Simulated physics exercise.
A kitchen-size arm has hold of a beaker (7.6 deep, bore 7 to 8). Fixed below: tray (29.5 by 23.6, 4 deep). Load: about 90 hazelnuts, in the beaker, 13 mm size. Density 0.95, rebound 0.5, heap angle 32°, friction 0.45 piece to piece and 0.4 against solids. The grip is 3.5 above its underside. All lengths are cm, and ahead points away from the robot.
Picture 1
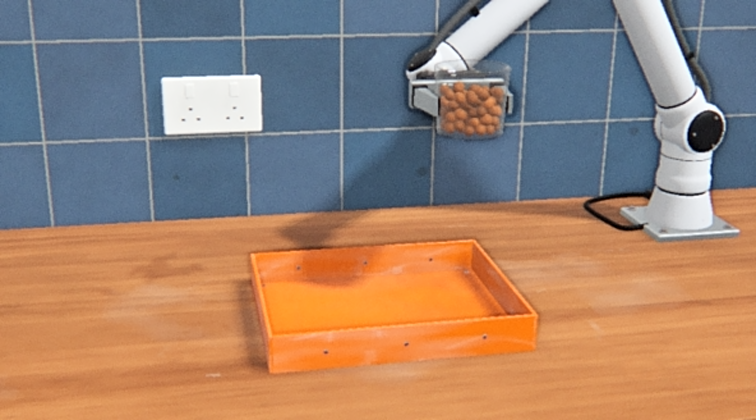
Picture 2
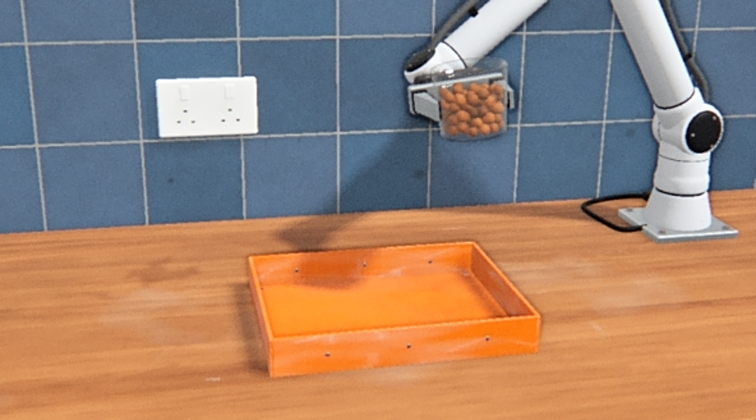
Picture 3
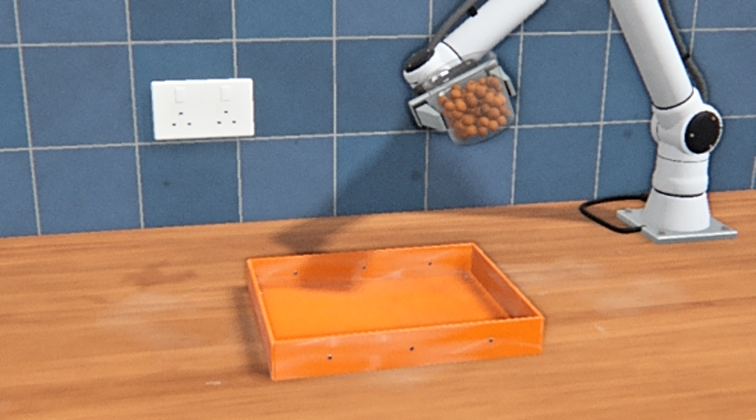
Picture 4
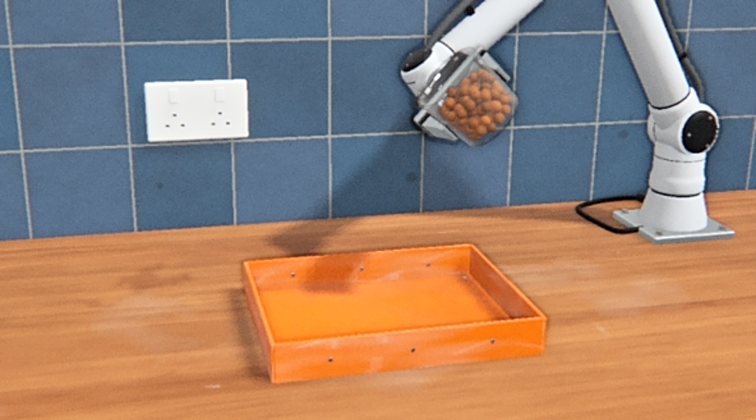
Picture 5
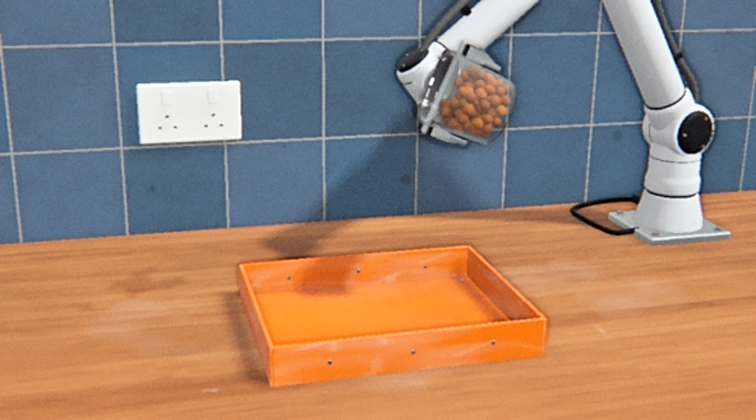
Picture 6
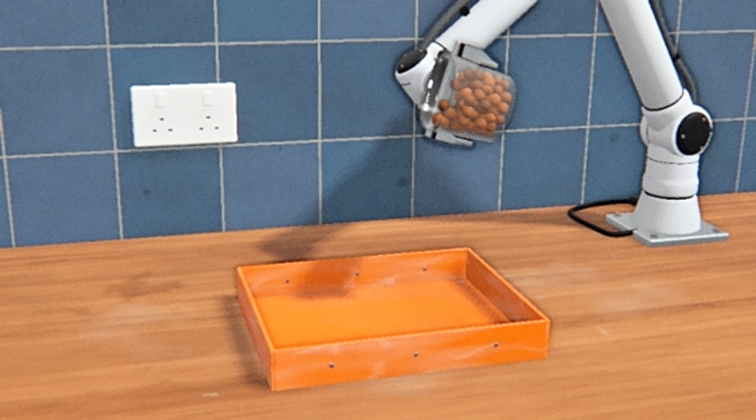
A white robot arm on the right holds a clear container of brown nuts in front of a blue tiled wall, seen from slightly above a wooden worktop. An empty orange tray sits in the centre, with a white double socket on the wall to the left. The arm steadily rotates the container onto its side, the nuts shifting inside, while the camera drifts slightly.
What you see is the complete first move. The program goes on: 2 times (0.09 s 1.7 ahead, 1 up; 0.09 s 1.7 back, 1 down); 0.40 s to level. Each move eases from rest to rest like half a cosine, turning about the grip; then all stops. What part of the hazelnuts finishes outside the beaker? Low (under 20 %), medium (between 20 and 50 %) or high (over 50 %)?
Outside the beaker the share is medium, between 20 and 50 %.
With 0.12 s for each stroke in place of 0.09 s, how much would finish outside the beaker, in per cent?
In that case some 20 per cent.
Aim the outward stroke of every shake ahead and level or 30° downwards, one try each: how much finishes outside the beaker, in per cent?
About 30 and 20 per cent.
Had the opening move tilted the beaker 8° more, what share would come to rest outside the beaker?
In that case some 50 per cent.
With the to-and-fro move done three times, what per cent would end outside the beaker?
It would be near 45 per cent.
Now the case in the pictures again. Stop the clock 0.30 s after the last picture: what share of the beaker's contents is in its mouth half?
Roughly 60 per cent.
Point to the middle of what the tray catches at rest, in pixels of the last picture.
Near (346, 317).
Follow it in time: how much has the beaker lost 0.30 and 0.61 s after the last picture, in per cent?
About 15, 30.
Then, 0.30 s later, tilted 73° forward, highest piece 28 above the table; 79 in the beaker, 2 in the tray, 10 in flight or on a rim.
Then, 0.61 s later, tilted 23° forward, highest piece 29 above the table; 62 in the beaker, 29 in the tray.
Then, 0.96 s later, level, highest piece 27 above the table; 62 in the beaker, 29 in the tray.
Then, 2.01 s later, level, highest piece 27 above the table; 62 in the beaker, 29 in the tray.
At rest, 62 in the beaker, 29 in the tray. That is 32 % outside the beaker.
